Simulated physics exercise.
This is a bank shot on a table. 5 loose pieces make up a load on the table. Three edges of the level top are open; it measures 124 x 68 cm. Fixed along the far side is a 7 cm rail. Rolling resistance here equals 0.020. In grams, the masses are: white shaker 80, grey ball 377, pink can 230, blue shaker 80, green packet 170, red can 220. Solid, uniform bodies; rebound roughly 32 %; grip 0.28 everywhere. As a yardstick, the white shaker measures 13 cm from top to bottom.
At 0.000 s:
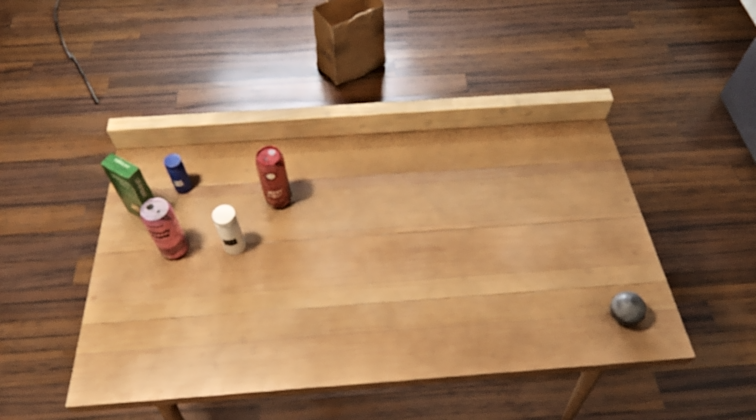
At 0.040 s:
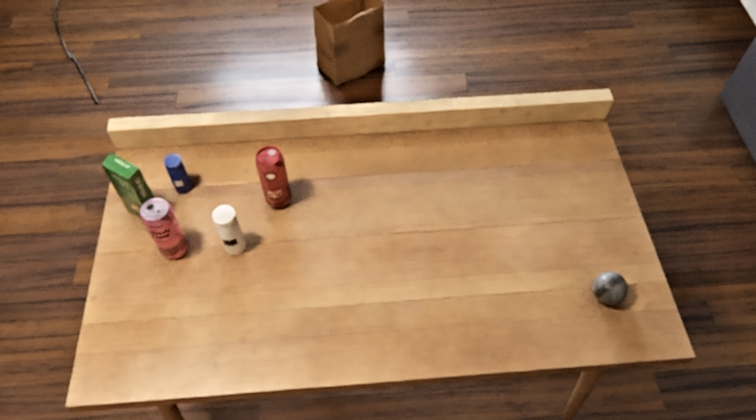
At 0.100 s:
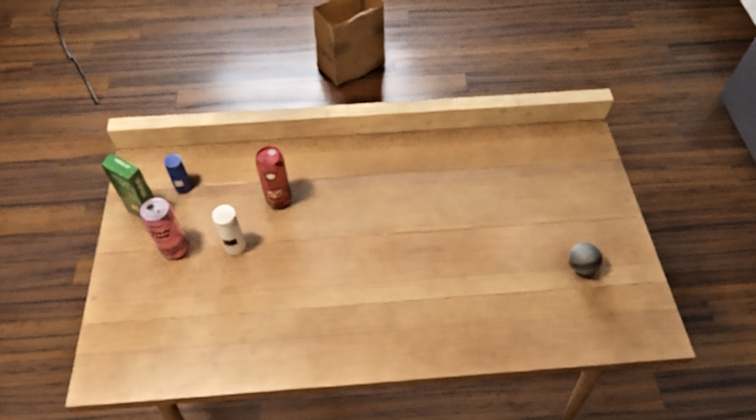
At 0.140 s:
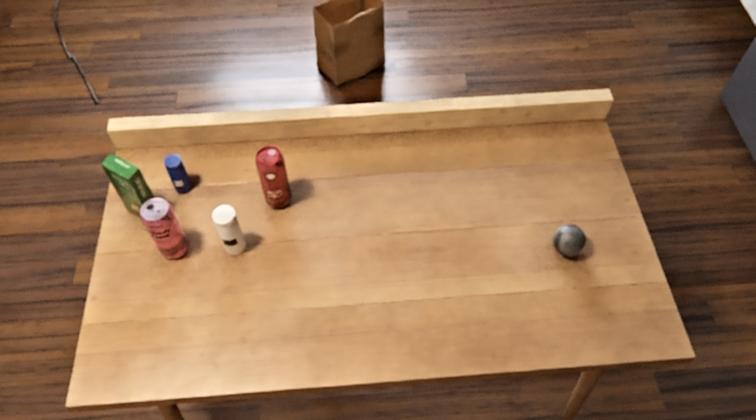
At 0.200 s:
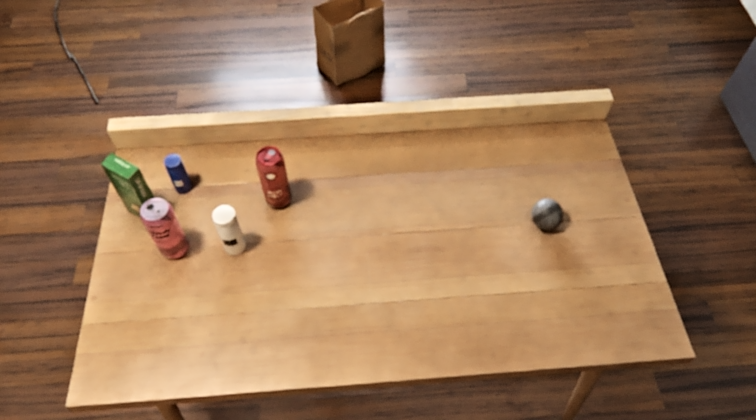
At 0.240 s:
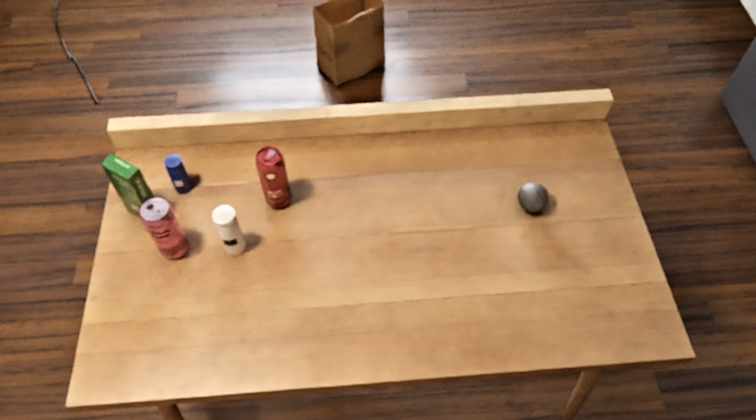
A grey ball rolled from the lower right corner of a wooden table up and to the left, toward the raised back edge, while the cans, shakers and green packet on the left stayed still.
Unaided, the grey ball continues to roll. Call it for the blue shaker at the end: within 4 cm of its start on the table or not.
Within.
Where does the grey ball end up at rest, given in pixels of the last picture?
At about (300, 189).
After 0.34 s, grey ball near (500, 159).
After 0.64 s, grey ball near (442, 143).
After 1.04 s, grey ball near (383, 162).
After 1.54 s, grey ball near (318, 182).
In the end (2.3 s), all 5 under 4 cm from the start. At the end, from the last picture's camera, blue shaker near (178, 174).
